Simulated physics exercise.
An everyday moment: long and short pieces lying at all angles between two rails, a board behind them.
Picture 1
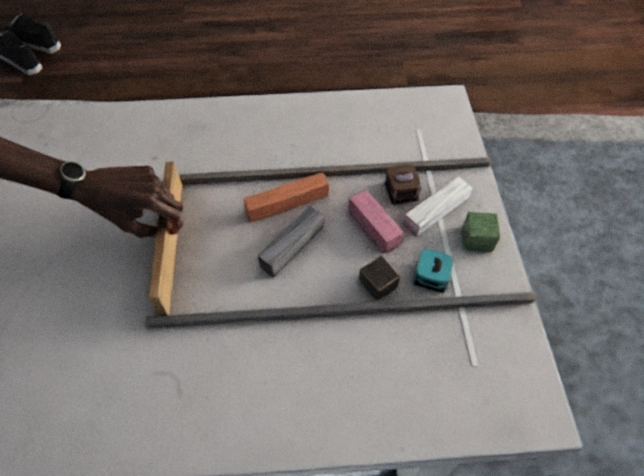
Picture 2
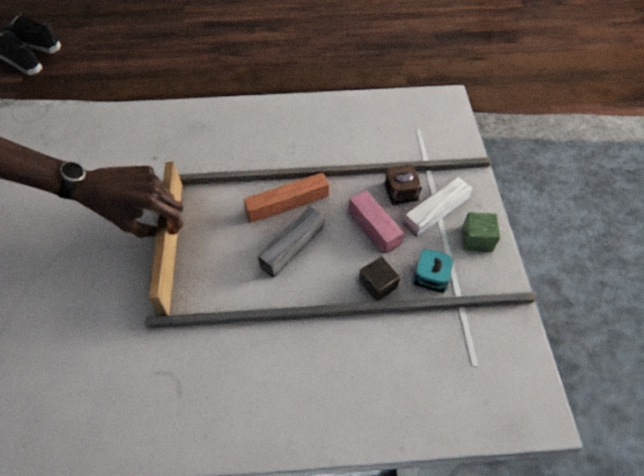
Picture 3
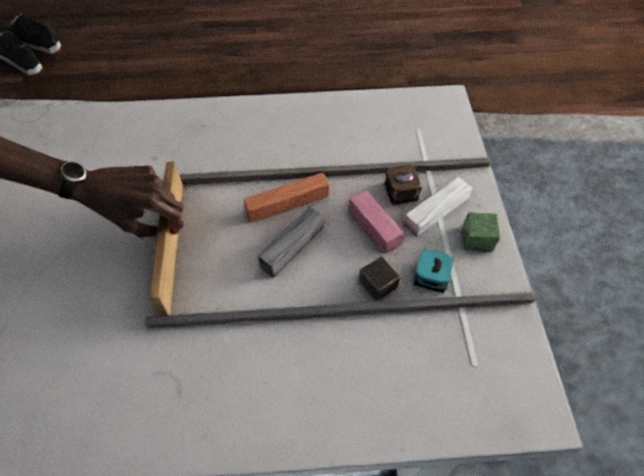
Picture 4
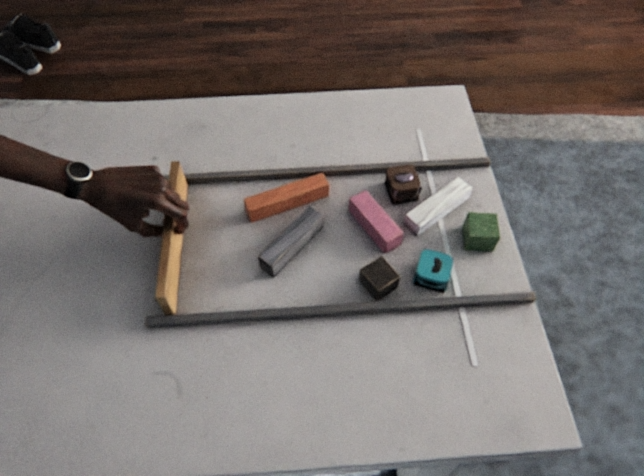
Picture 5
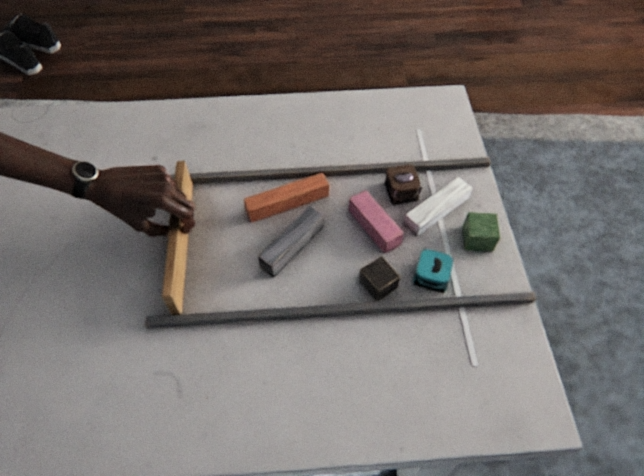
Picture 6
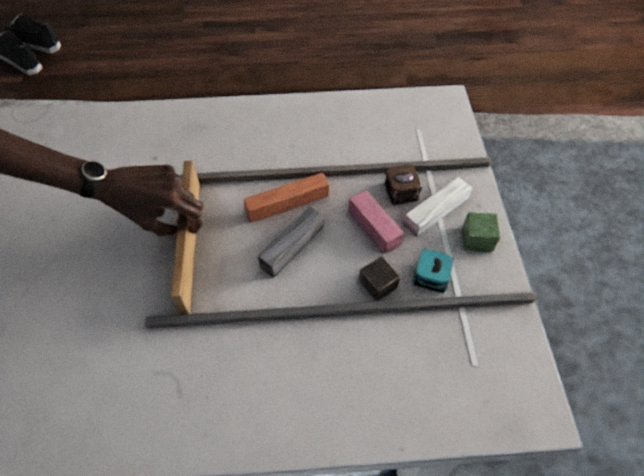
A hand slides a wooden board slightly right between two rails, toward the still blocks.
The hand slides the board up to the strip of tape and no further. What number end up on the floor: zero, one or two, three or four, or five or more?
As it turns out, the number that fall off is one or two.
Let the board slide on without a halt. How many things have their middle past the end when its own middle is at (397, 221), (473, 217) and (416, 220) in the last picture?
Past the end: 0, 4 and 0.
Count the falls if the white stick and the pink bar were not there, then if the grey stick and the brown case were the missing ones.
The counts: 0 and 0.
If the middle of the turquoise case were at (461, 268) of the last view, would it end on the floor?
It stays on.
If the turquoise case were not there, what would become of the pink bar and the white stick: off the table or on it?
The pink bar remains up, the white stick goes over.
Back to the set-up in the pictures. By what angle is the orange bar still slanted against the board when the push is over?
Some 60 degrees.
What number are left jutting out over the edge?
It comes to 4.
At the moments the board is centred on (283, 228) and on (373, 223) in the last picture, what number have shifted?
At the one place 2, at the other 7.
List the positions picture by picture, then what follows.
The first frame shows green block (481, 231); white stick (438, 206); turquoise case (434, 271); board (167, 235); tape (443, 230).
The second frame shows white stick (438, 206); board (167, 235).
The third frame shows turquoise case (433, 271); black block (379, 278).
The fourth frame shows green block (481, 232); orange bar (287, 197).
The fifth frame shows white stick (438, 206); grey stick (292, 241).
The sixth frame shows green block (481, 232); white stick (438, 206); turquoise case (433, 271); board (187, 234); tape (443, 230).
A little later, none off yet; green block at rest near (481, 232); white stick at rest near (438, 206); turquoise case at rest near (433, 271).
When it is over, the number that fall off is one or two; down, white stick.
